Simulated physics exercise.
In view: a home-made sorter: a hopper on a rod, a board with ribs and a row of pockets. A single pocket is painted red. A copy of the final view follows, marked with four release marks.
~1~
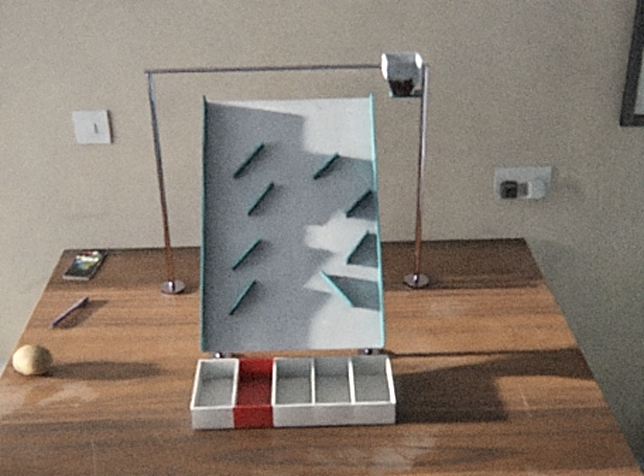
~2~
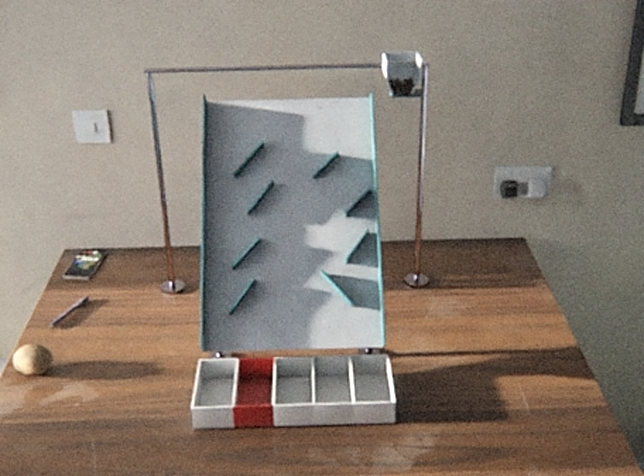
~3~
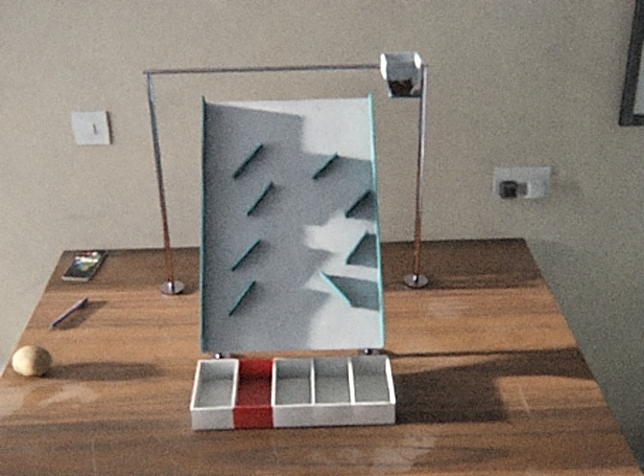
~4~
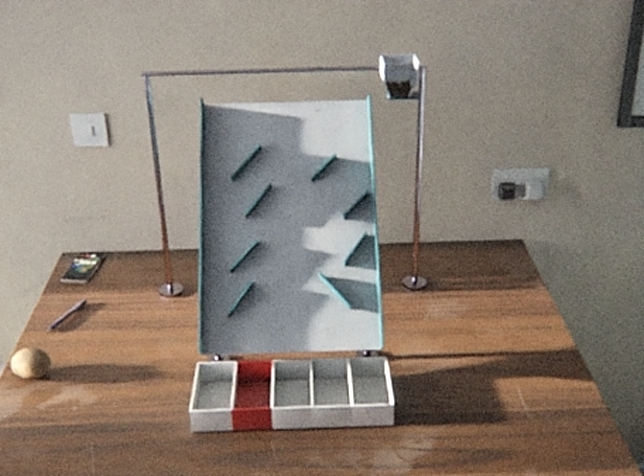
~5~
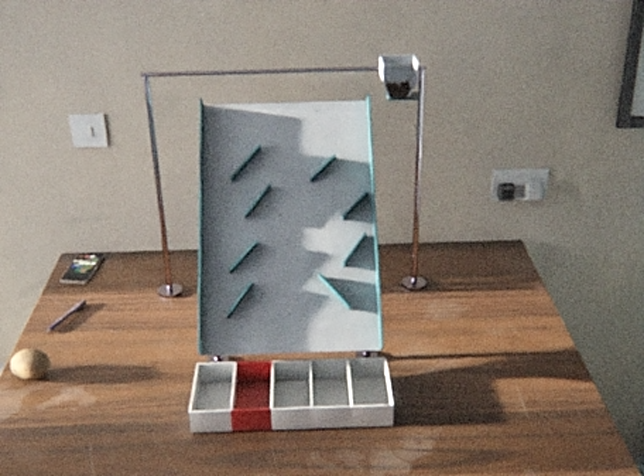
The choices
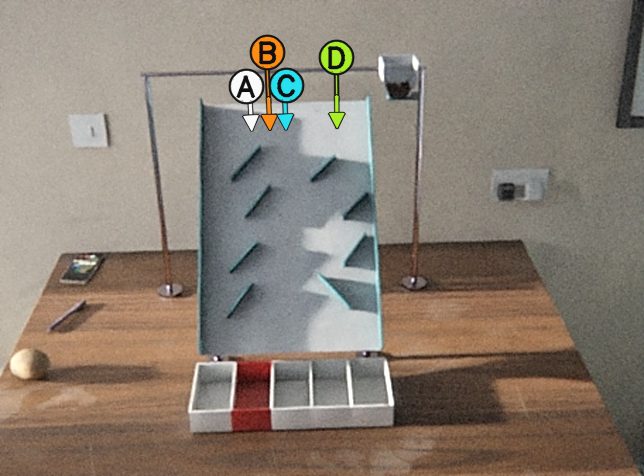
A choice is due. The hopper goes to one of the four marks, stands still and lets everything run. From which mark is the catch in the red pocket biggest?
The answer is mark D.
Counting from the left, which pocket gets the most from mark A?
The first.
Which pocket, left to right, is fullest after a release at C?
The third.
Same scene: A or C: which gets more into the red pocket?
C it is.
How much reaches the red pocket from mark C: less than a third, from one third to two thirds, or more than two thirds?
Mark C gives less than a third.
On the marked copy, mark A meets the board at (251, 124); mark B meets the board at (269, 124); mark C meets the board at (285, 124); mark D meets the board at (336, 122).
If A is chosen, none at all in the red pocket, the bulk in other pockets, close to a quarter outside the box.
If B is chosen, a small share in the red pocket, close to two thirds in other pockets, close to a quarter outside the box.
If C is chosen, a small share in the red pocket, close to two thirds in other pockets, close to a quarter outside the box.
If D is chosen, close to a third in the red pocket, close to half in other pockets, only a few held on the board, a small share outside the box.
